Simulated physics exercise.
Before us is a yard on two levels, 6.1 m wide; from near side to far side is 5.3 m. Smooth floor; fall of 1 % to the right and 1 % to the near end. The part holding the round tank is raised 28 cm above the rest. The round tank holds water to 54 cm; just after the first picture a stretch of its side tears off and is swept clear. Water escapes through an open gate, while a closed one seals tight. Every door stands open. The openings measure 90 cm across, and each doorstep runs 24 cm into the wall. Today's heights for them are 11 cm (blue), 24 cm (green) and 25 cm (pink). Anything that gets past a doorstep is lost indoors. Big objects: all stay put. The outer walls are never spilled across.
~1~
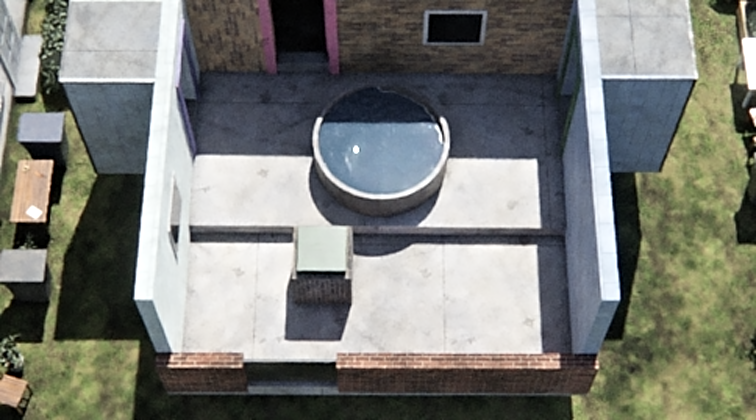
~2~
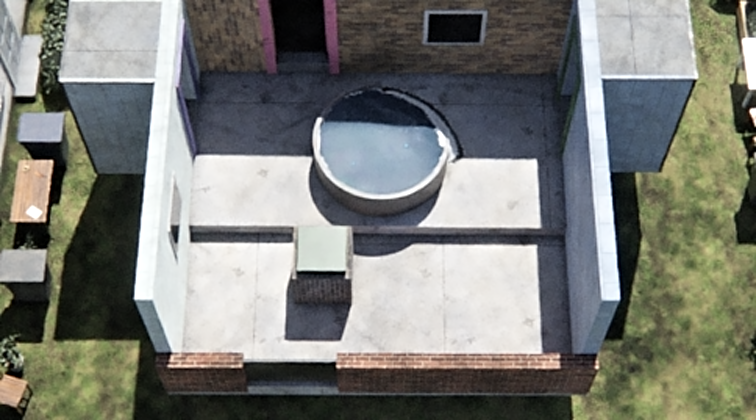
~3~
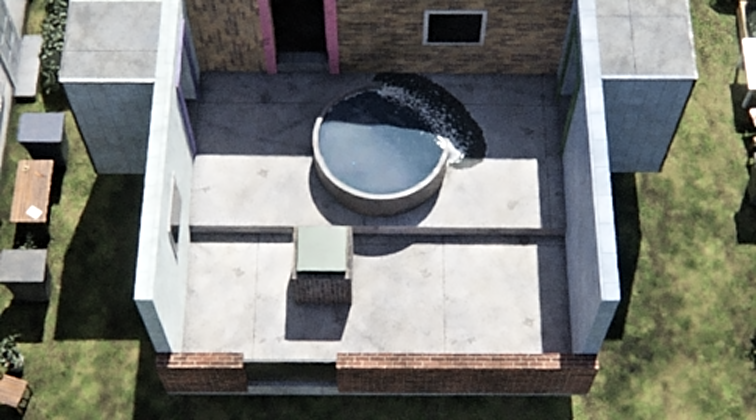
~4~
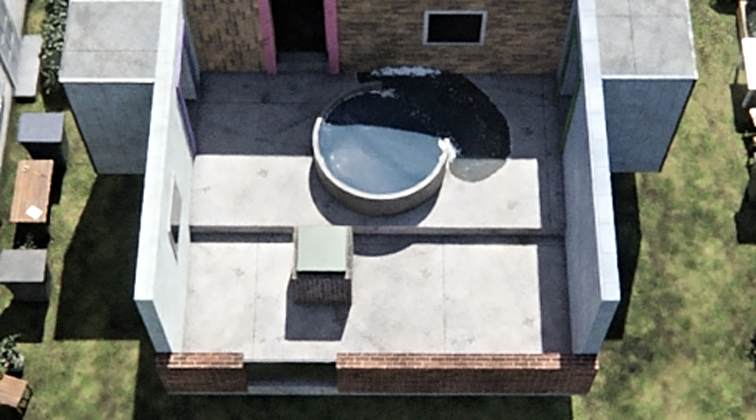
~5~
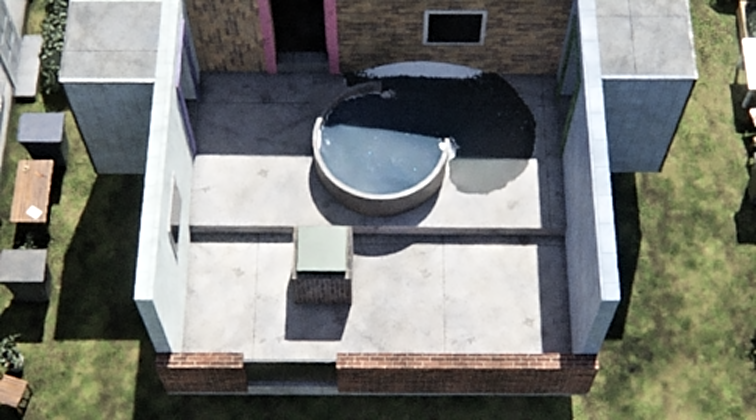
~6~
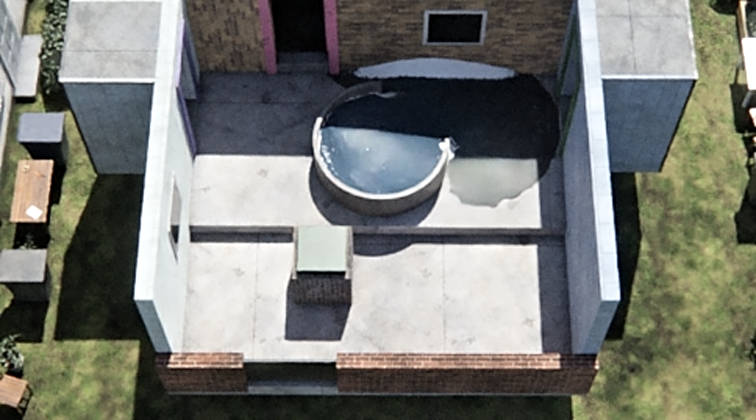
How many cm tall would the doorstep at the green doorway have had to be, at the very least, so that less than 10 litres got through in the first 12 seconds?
It needed to be roughly 32 cm tall.
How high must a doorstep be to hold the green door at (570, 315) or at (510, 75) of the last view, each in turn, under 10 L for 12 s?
12.5 and 28 cm.
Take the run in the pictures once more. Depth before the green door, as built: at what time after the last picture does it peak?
That happens close to 1.0 s on the clock.
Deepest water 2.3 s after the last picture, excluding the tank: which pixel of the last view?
At about (551, 104).
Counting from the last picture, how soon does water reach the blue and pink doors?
Arrival times - blue: 2.4 seconds; pink: 0.3 seconds.
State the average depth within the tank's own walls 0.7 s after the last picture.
Close to 31 cm deep on average.
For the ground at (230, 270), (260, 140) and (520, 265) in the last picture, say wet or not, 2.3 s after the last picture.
Taking the spots one by one: Untouched, swamped, swamped.
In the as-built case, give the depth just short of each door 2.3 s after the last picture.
In cm: Blue 1, green 27, pink 2.
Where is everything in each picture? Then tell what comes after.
The round tank at (381, 141) is whole and still, 54 cm deep; the green door at (568, 94) is dry, in the first frame.
Water pours out on the far side and has run 0.3 m, to (459, 150); about 7 cm deep outside, 54 cm at the back, in the second frame.
Water pours out on the far side and has run 0.7 m, to (401, 73); about 8 cm deep outside, 54 cm at the back, in the third frame.
The gap is on the far side, the front 1.1 m out at (506, 132); the back of the round tank holds 54 cm, in the fourth frame.
The front is at (530, 123), 1.6 m from the gap on the far side; 3.5 m2 of floor is wet, 52 cm left at the back, in the fifth frame.
Water pours out on the far side and has run 2.0 m, to (547, 98); about 5 cm deep outside, 47 cm at the back; 0.1 m in a straight line remain to the green door at (568, 94), in the sixth frame.
Then, 0.7 s after the last picture water covers 20 % of the floor, deepest (52 cm) near (549, 77); 24 cm at the green door, 0 litres in over its 24 cm doorstep.
Then, 2.3 s after the last picture water covers 50 % of the floor, deepest (28 cm) near (551, 104); 27 cm at the green door, 40 litres in over its 24 cm doorstep.
Then, 11.3 s after the last picture water covers 80 % of the floor, deepest (15 cm) near (181, 371); 5 cm at the green door, 45 litres in over its 24 cm doorstep.
At the green door as built, the water peaked near 34 cm, 1.1 s after the last picture.
Run again over the same 12 s with other heights there, 33 litres in over 26 cm, 5 litres over 35 cm. The limit of 10 litres is kept from about 32 cm up.
